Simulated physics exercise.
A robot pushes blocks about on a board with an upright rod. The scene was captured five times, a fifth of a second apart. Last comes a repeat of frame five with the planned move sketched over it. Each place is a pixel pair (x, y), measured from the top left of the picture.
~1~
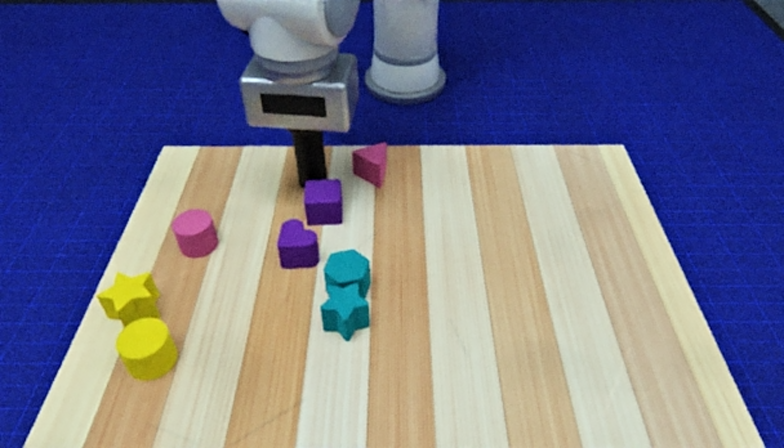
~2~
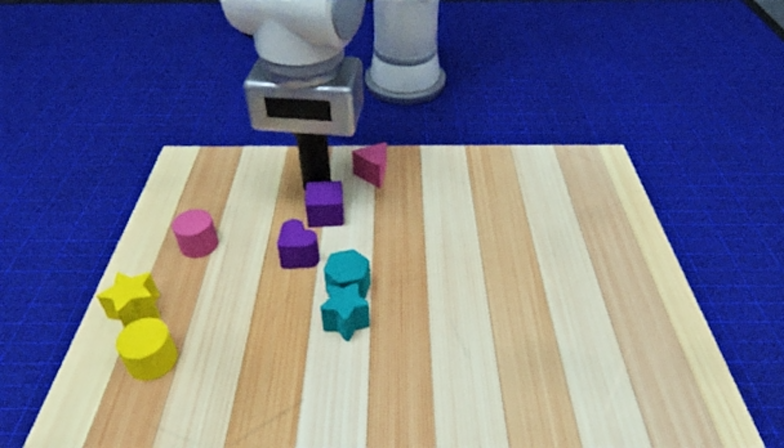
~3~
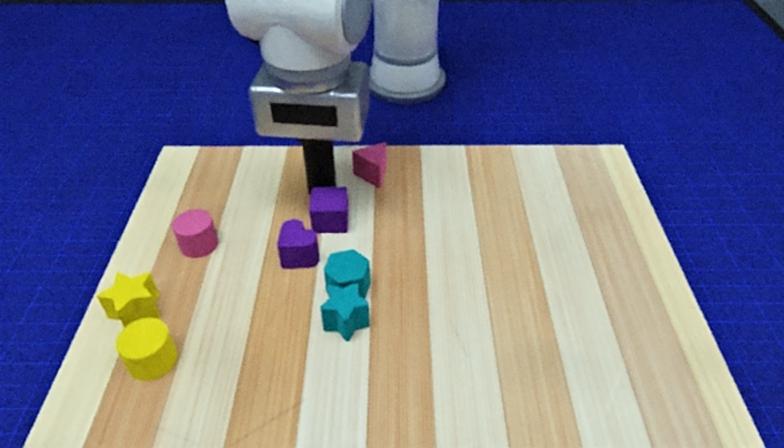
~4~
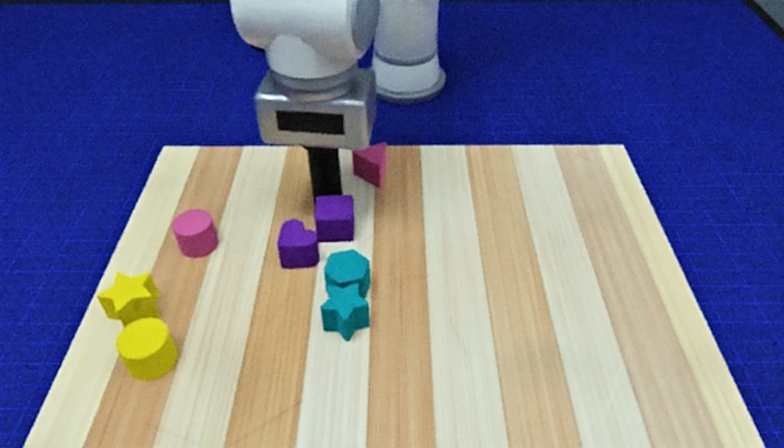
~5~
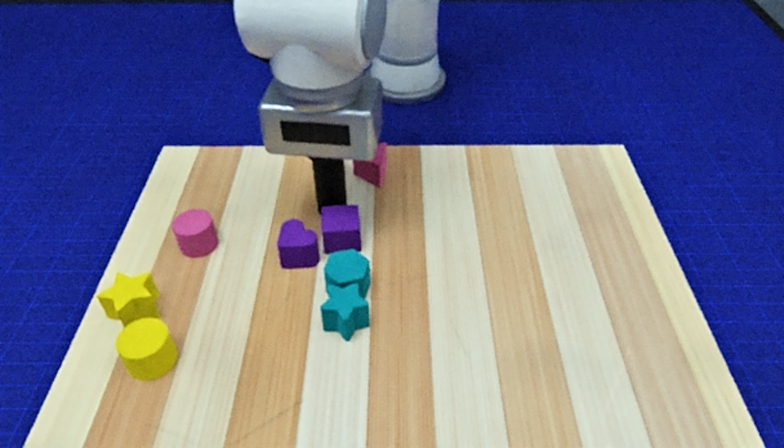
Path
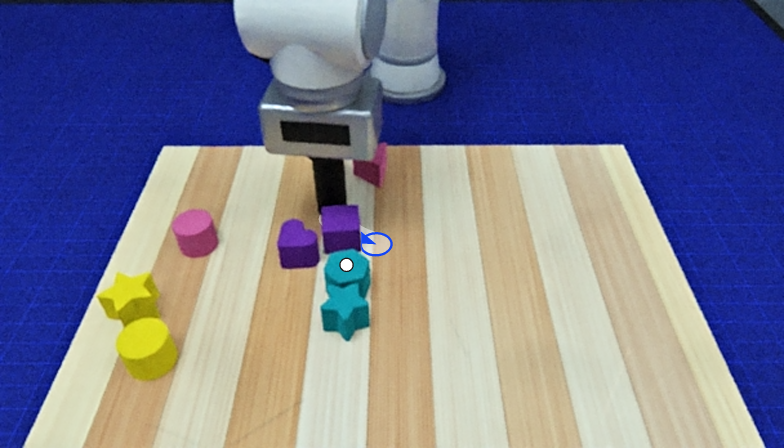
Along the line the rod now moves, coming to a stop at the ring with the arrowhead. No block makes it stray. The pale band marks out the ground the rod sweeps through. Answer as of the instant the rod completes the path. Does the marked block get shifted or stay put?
At the end of the path, the marked block has moved off its old spot.
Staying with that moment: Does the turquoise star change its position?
Going by the path, yes.
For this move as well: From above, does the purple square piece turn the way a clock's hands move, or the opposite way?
Looking down, it rotates clockwise.
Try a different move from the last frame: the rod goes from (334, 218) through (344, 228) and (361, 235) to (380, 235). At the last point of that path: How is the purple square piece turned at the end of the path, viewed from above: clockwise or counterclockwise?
The twist is clockwise.
Drawn move, from (334, 218) by way of (344, 229) and (358, 238) to (376, 244); the dot is on the turquoise hexagonal block.
What follows on the original path. Halfway along, rod at (350, 225); purple square piece at (355, 236).
At the end, rod at (376, 235); purple heart-shaped block still; purple square piece at (374, 248), turned 25° clockwise; turquoise star at (341, 308), turned 20° clockwise; turquoise hexagonal block at (353, 276), turned 25° clockwise.
